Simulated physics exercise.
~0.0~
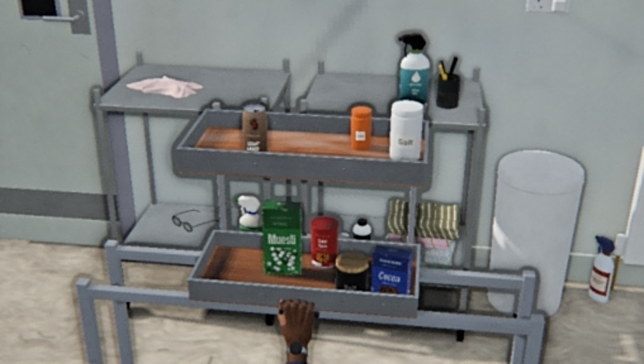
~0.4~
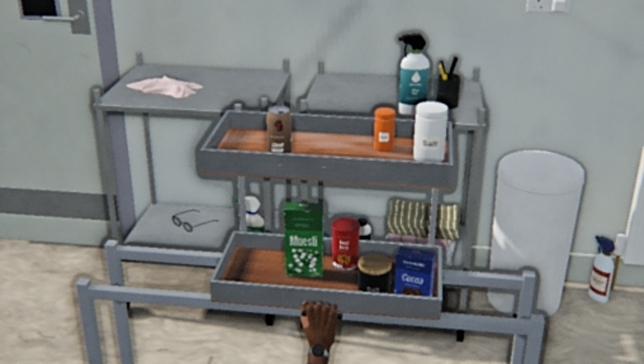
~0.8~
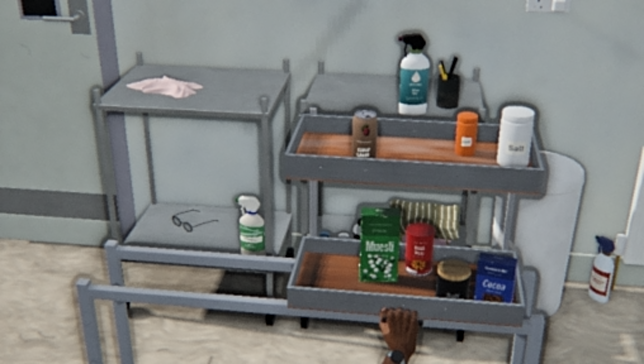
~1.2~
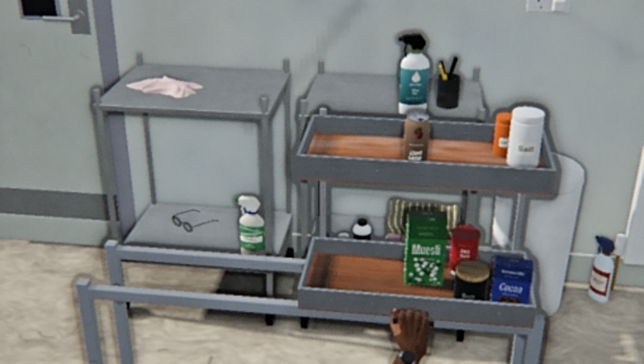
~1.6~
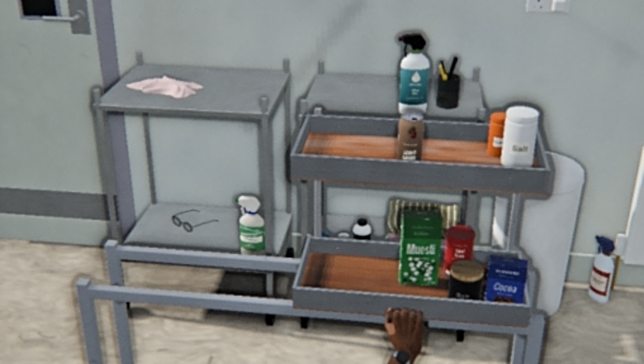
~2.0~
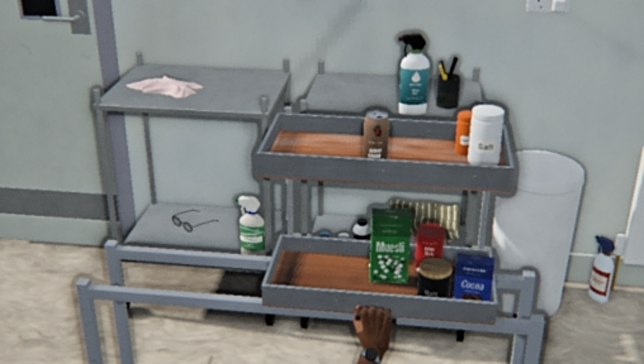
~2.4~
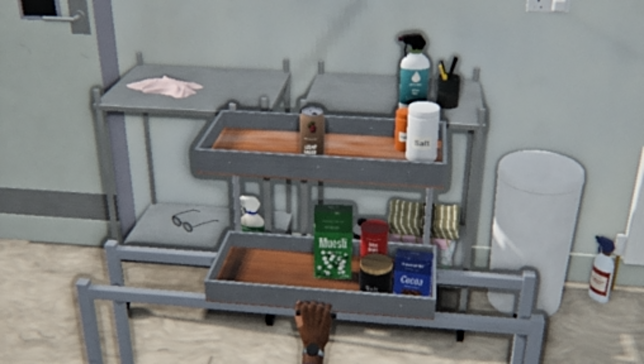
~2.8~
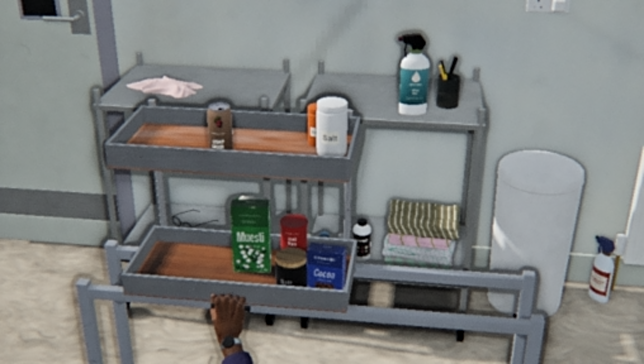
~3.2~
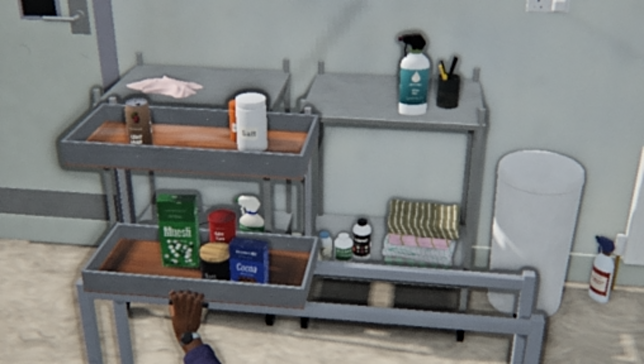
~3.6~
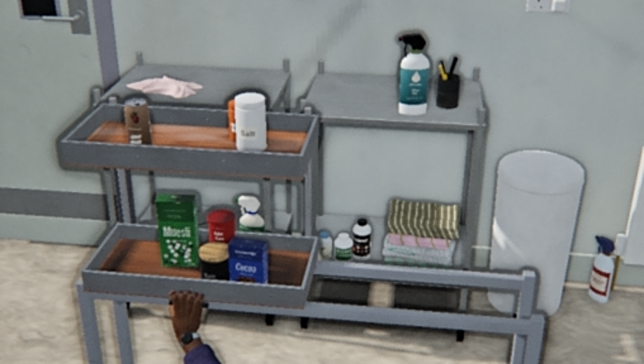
Hand sliding a two-tier grey trolley of jars and packets right, then far left, items shifting slightly but all staying upright.
